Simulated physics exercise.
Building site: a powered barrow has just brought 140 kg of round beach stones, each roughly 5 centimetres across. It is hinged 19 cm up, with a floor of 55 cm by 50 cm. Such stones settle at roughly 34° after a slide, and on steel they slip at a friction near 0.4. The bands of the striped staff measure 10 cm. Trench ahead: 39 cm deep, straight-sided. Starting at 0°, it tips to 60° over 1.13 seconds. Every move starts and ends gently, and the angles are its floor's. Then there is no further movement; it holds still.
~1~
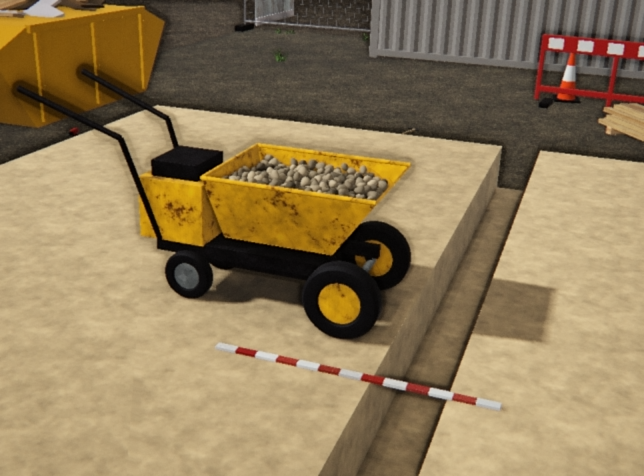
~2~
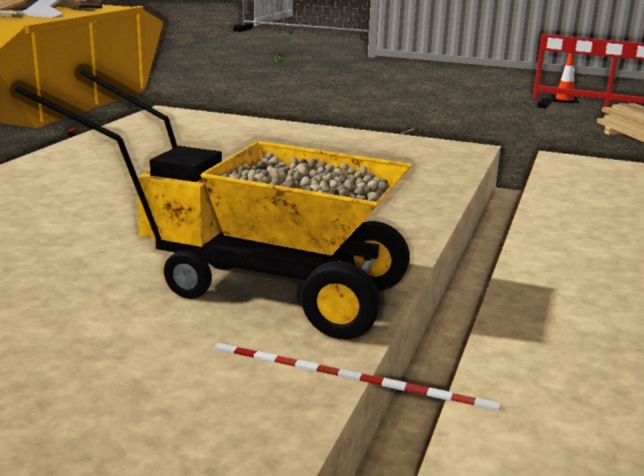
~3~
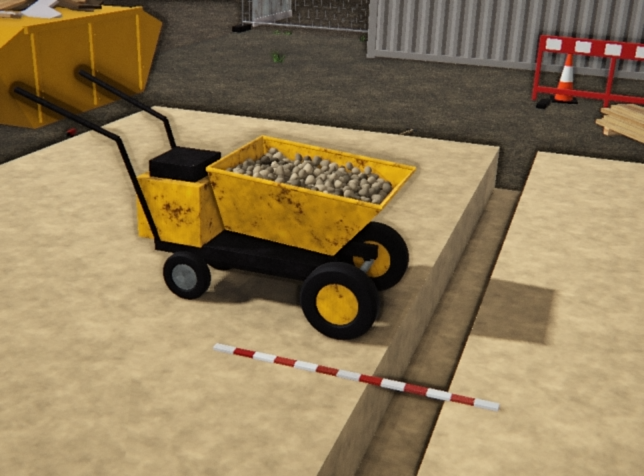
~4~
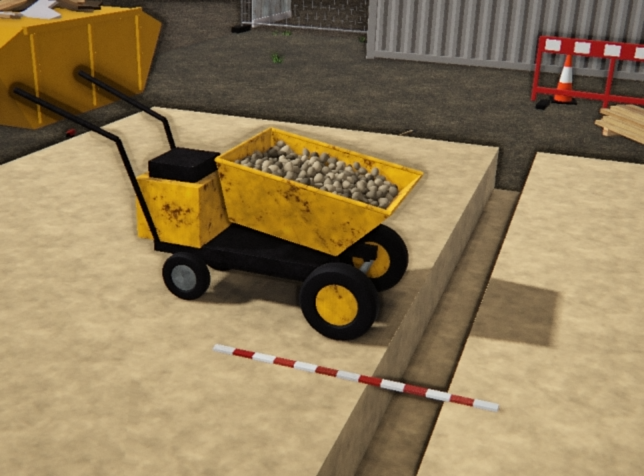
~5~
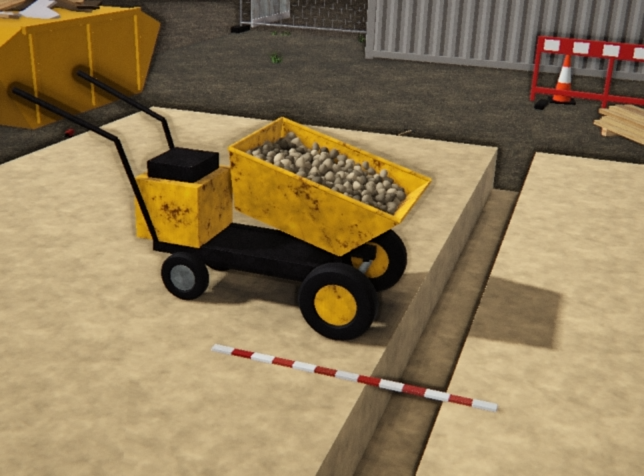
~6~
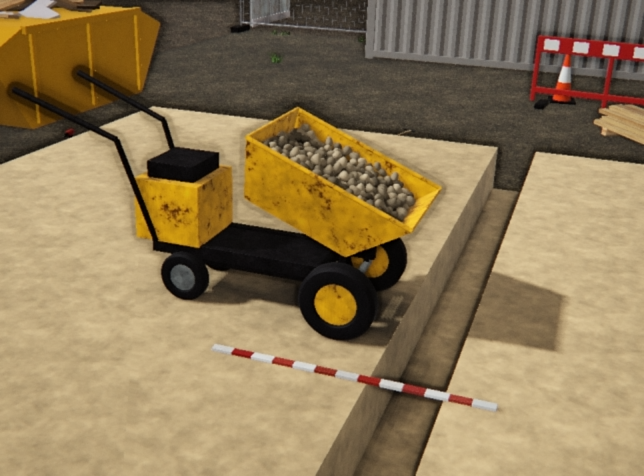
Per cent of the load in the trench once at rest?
About 24 %.
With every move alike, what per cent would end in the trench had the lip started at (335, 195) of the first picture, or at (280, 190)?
Around 55% for the first place and 65% for the second.
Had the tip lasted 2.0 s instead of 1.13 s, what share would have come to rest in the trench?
Roughly 30% would finish there.
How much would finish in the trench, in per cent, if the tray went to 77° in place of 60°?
Near 20 per cent then.
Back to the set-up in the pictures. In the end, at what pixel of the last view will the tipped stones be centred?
I'd point to around (505, 337).
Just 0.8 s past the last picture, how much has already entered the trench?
Close to 0 per cent has got there by then.
Then, 0.4 s after the last picture the floor is at 51°, 100 % in the tray; the foremost stones are at (442, 250).
Then, 0.8 s after the last picture the floor is at 60°, 78 % in the tray, 2 % in the trench, 21 % past the trench; the foremost stones are at (534, 347).
Then, 1.1 s after the last picture the floor is at 60°, 48 % in the tray, 2 % in the trench, 50 % past the trench; the foremost stones are at (643, 359).
Then, 3.1 s after the last picture the floor is at 60°, 18 % in the tray, 24 % in the trench, 57 % past the trench; the foremost stones are past the picture's edge.
